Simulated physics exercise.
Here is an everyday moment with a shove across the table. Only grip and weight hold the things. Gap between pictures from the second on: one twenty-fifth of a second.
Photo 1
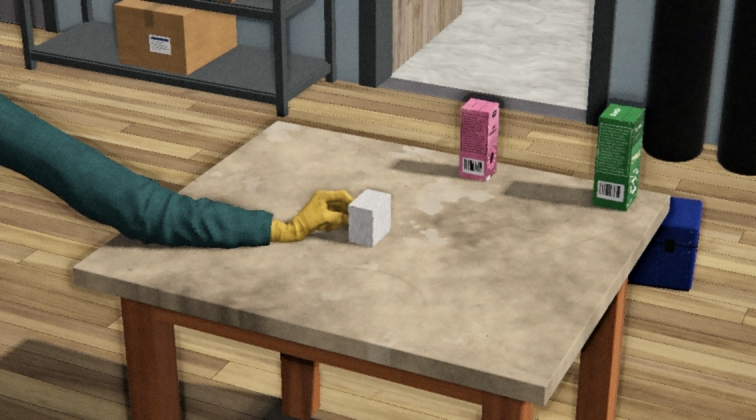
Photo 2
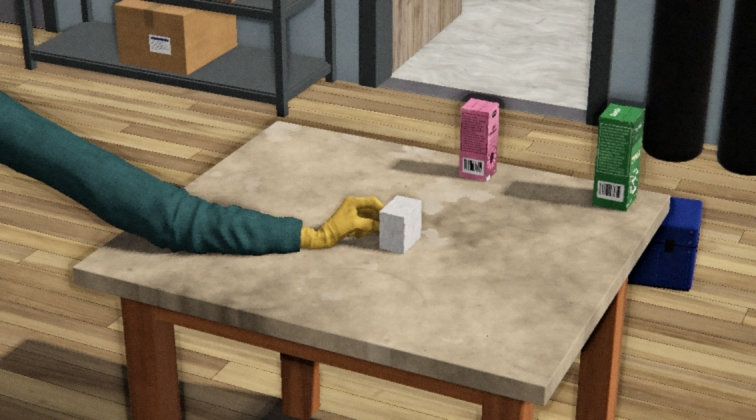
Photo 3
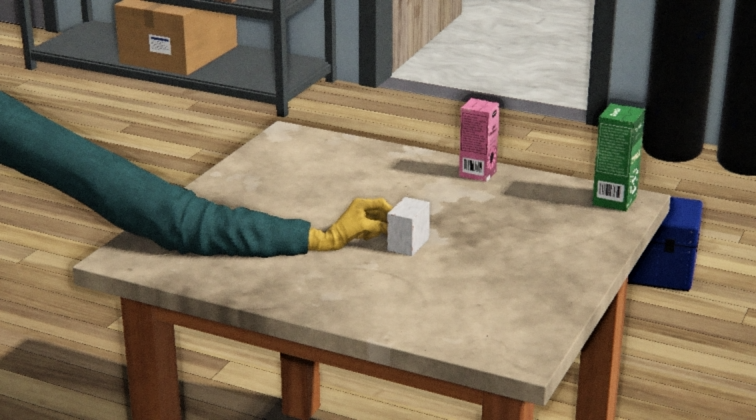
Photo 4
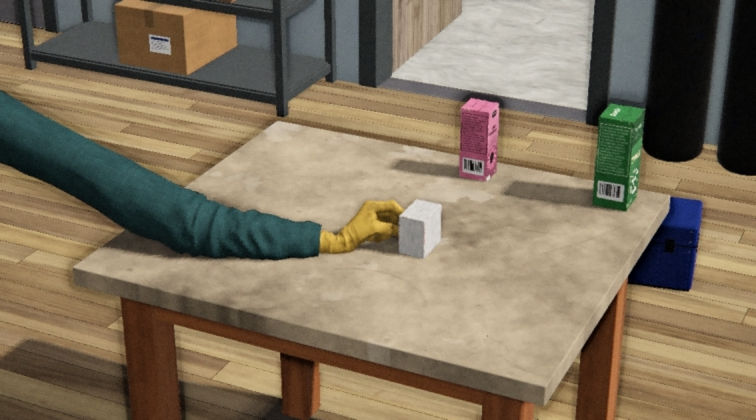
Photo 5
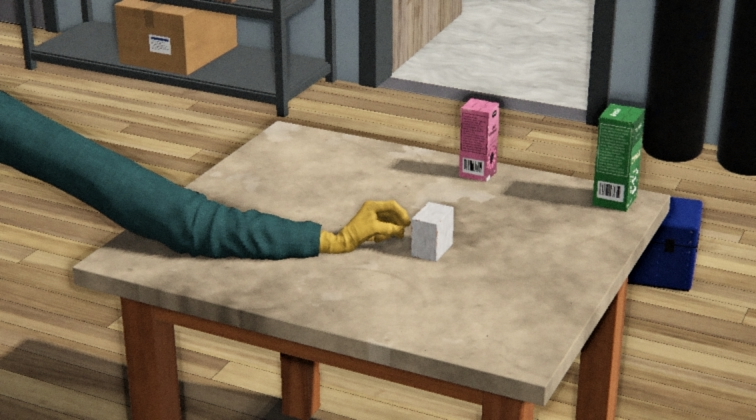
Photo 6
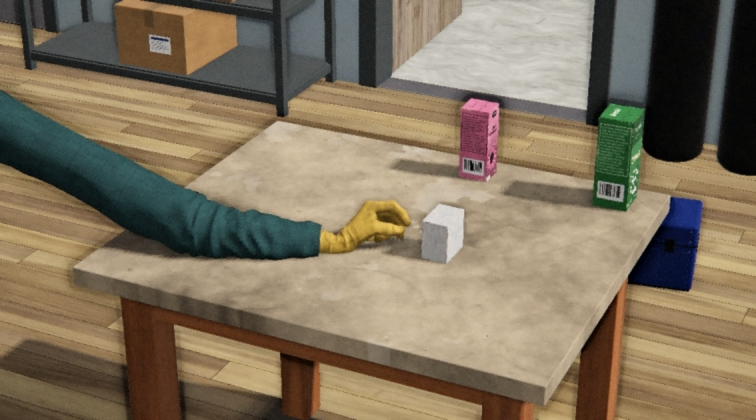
A yellow-gloved hand in a teal sleeve pushed a small white block to the right across a table, then stayed back while the block slid a little farther, with pink and green boxes standing behind.
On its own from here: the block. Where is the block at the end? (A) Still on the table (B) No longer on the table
The answer is A.
Then, 0.10 s on from there, white block shifted about its own width near (460, 237).
Then, 0.20 s on from there, white block shifted about its own width near (465, 239).
Then, 0.40 s on from there, white block resting near (465, 239).
In the end, moved from the start, white block. At the end, from the last picture's camera, white block near (465, 239).
